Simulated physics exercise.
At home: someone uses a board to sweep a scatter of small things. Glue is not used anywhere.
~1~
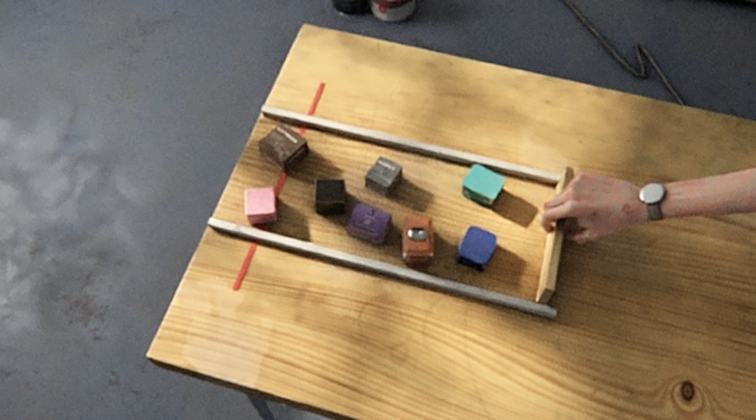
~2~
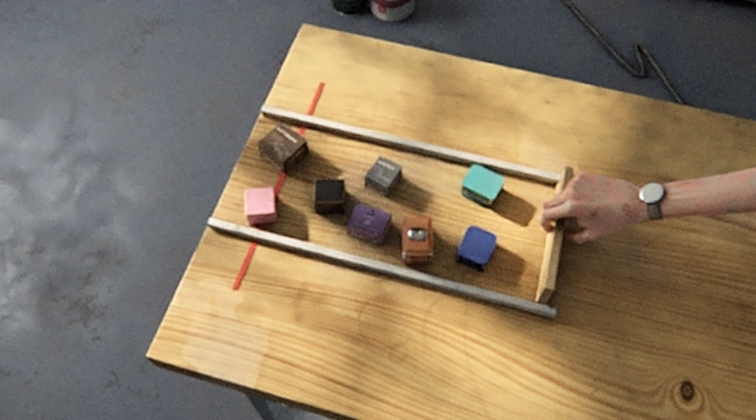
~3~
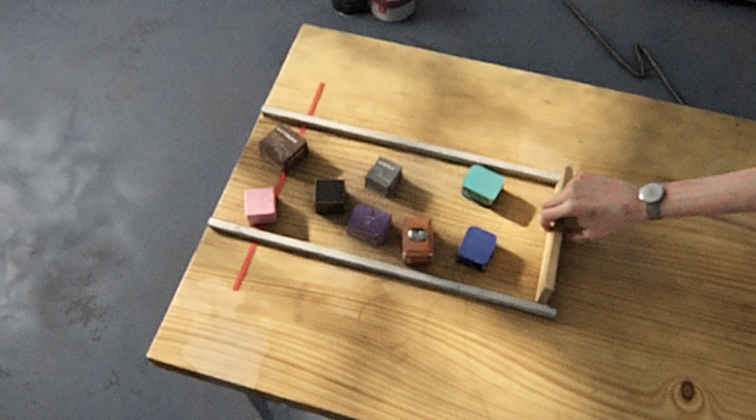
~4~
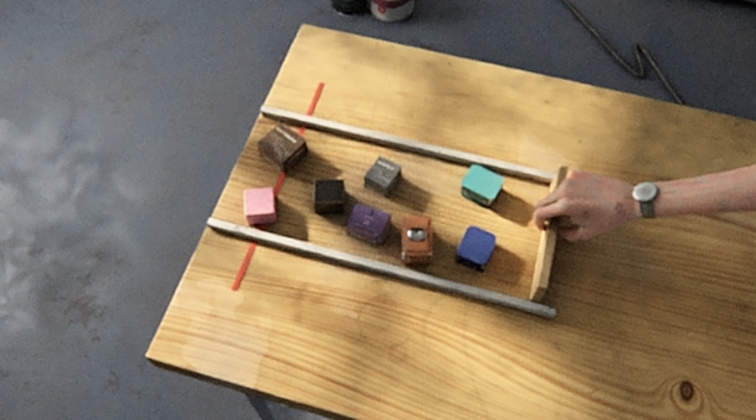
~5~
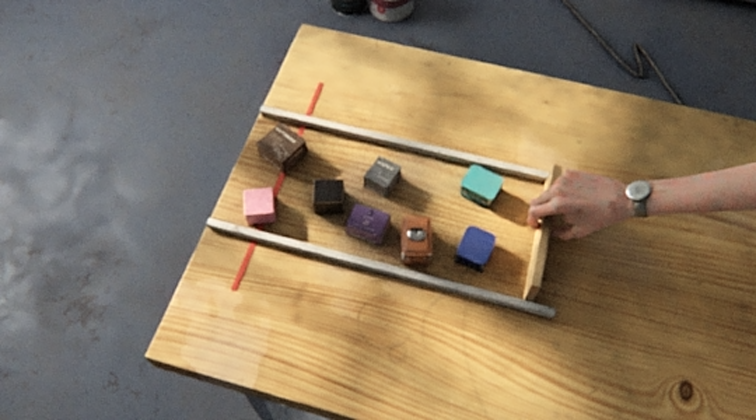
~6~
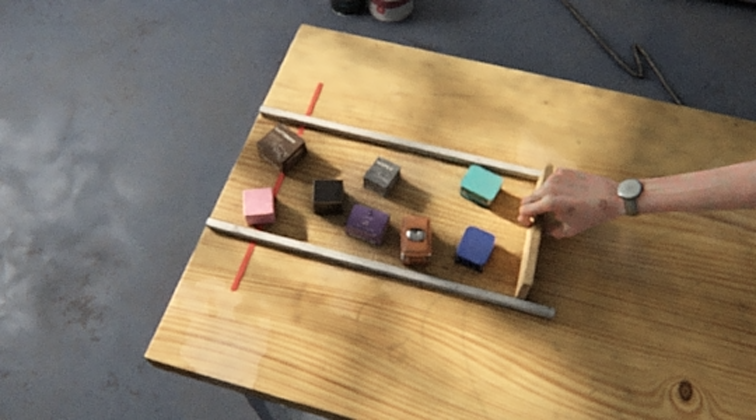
A hand wearing a watch slid a wooden board slightly left between two rails on a wooden table, while the small coloured blocks scattered in front of it stayed practically still.
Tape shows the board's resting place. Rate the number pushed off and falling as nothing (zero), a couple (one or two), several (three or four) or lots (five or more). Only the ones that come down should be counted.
It is several.
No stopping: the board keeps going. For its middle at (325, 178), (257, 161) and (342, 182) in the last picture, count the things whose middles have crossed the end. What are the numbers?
Respectively 1, 6 and 0.
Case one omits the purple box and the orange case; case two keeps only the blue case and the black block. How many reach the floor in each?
Count of fallen: 1 / 2.
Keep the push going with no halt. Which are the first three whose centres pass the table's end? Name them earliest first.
Order, earliest first: The pink block; the brown box; the purple box.
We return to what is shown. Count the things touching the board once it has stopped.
Number in contact with it: 2.
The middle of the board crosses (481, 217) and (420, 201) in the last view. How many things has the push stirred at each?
2 at one spot and 6 at the other.
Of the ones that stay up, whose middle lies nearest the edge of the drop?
The foremost one is the grey box.
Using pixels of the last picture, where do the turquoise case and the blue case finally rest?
I'd put one at around (278, 139) and the other at around (256, 195).
Soon after, none off yet; brown box at rest near (282, 148); pink block at rest near (260, 206); black block at rest near (329, 197).
After that, none off yet; brown box at rest near (282, 148); pink block at rest near (260, 206); black block displaced about its own width near (298, 183).
And then, none off yet; brown box displaced about its own width near (249, 134); pink block tilting well over near (202, 204); black block displaced well along near (256, 174).
In the end, the number that fall off is three or four; gone, purple box, black block, pink block and brown box.
